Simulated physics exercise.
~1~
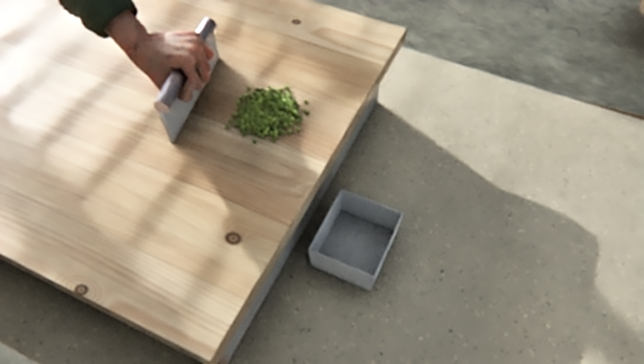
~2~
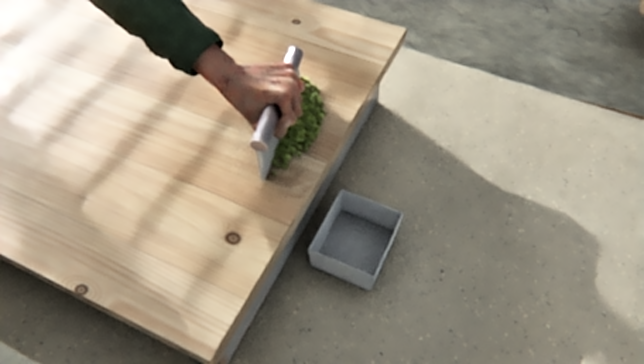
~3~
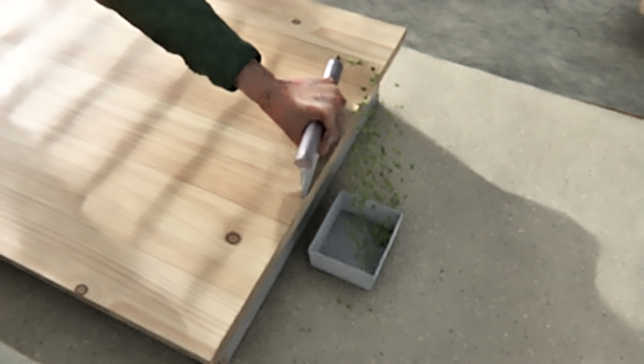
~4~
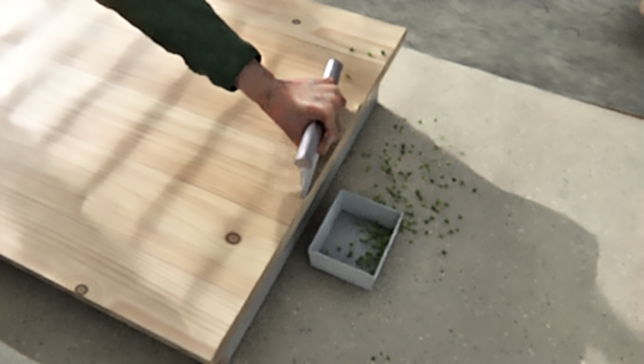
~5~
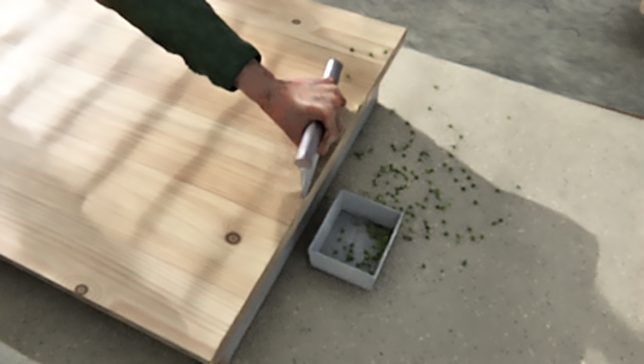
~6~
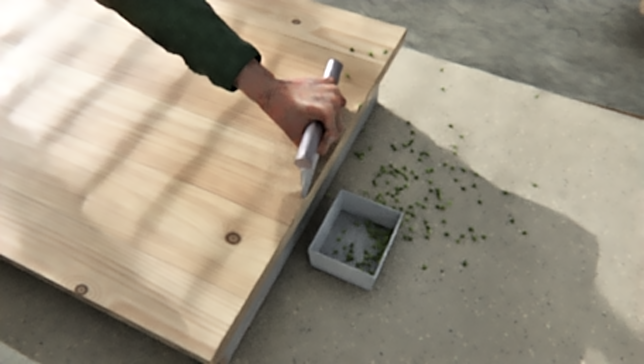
The clip opens on a pale wooden tabletop where a hand in a dark green sleeve holds a flat scraper to the left of a small heap of green pieces, with an open, square white tin on the grey floor below. The hand pushes the scraper right, driving the heap toward the edge. The scraper stops at the edge, and the pieces spill over in a loose shower. Some drop into the tin, while many miss it and scatter across the floor to its right. Finally, the hand and scraper stay still, with more pieces on the floor than in the unmoved tin and a few left on the wood.
